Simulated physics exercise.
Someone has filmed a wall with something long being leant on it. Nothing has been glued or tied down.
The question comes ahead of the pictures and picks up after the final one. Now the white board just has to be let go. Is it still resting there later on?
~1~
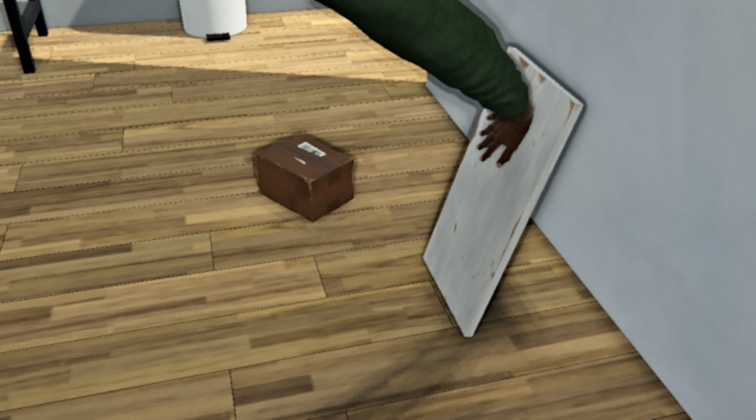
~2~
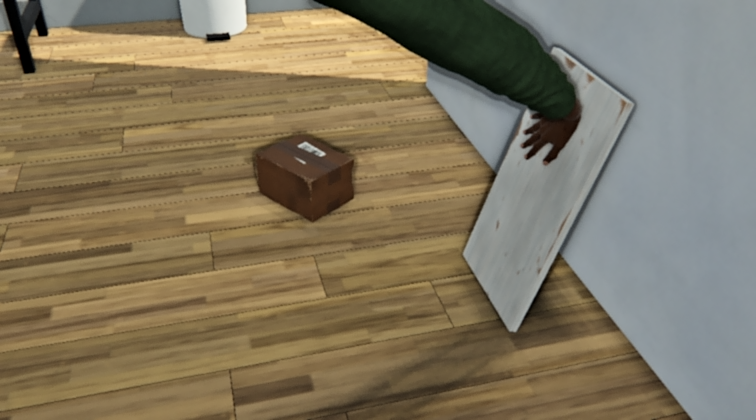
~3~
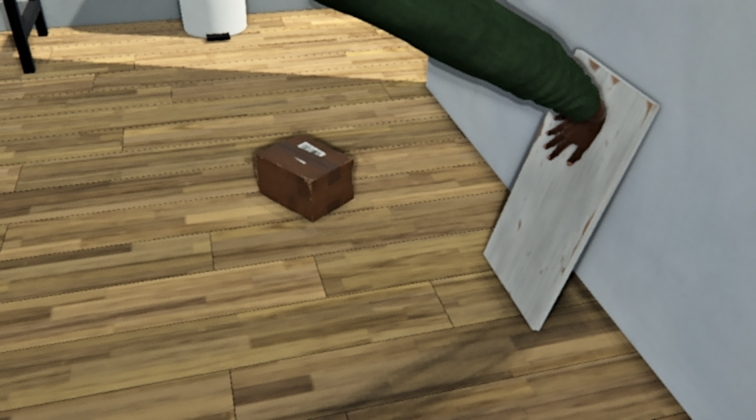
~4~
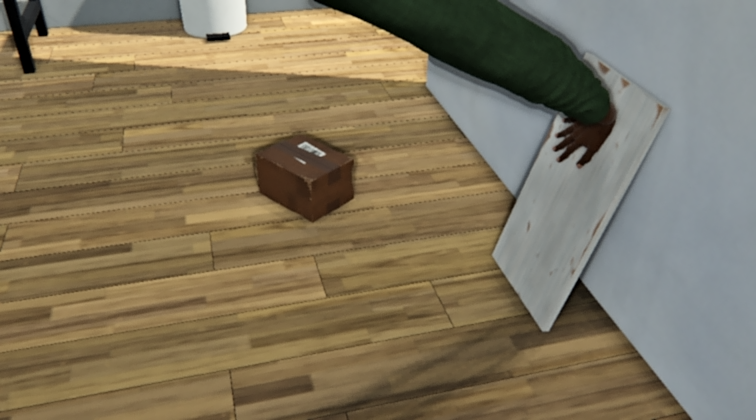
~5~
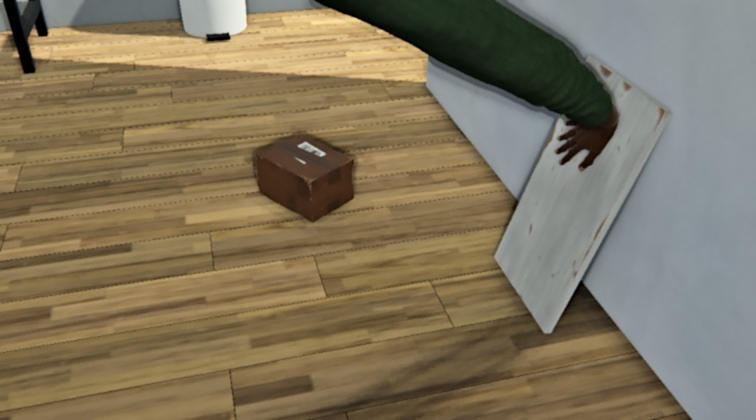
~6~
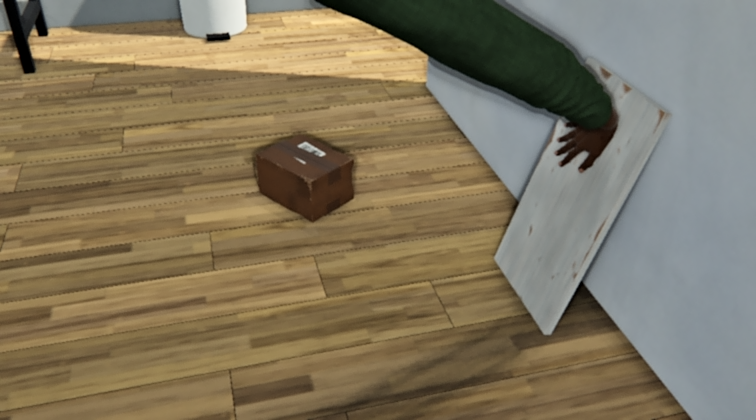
Keeps its lean.
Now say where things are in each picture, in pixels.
In the first frame, on its way; white board (490, 194); brown box (306, 176).
In the second frame, on its way; white board (535, 191); brown box (306, 176).
In the third frame, on its way; white board (558, 191); brown box (306, 176).
In the fourth frame, on its way; white board (567, 194); brown box (306, 176).
In the fifth frame, leant on the wall, still held; white board (569, 196); brown box (306, 176).
In the sixth frame, leant on the wall, still held; white board (569, 198); brown box (306, 176).
Then, 0.70 s past the last view, nothing moves.
Then, 1.40 s past the last view, white board resting near (569, 198).
Finally, both still in place. Final places as the last picture's camera would see them, white board near (569, 198). The board holds.
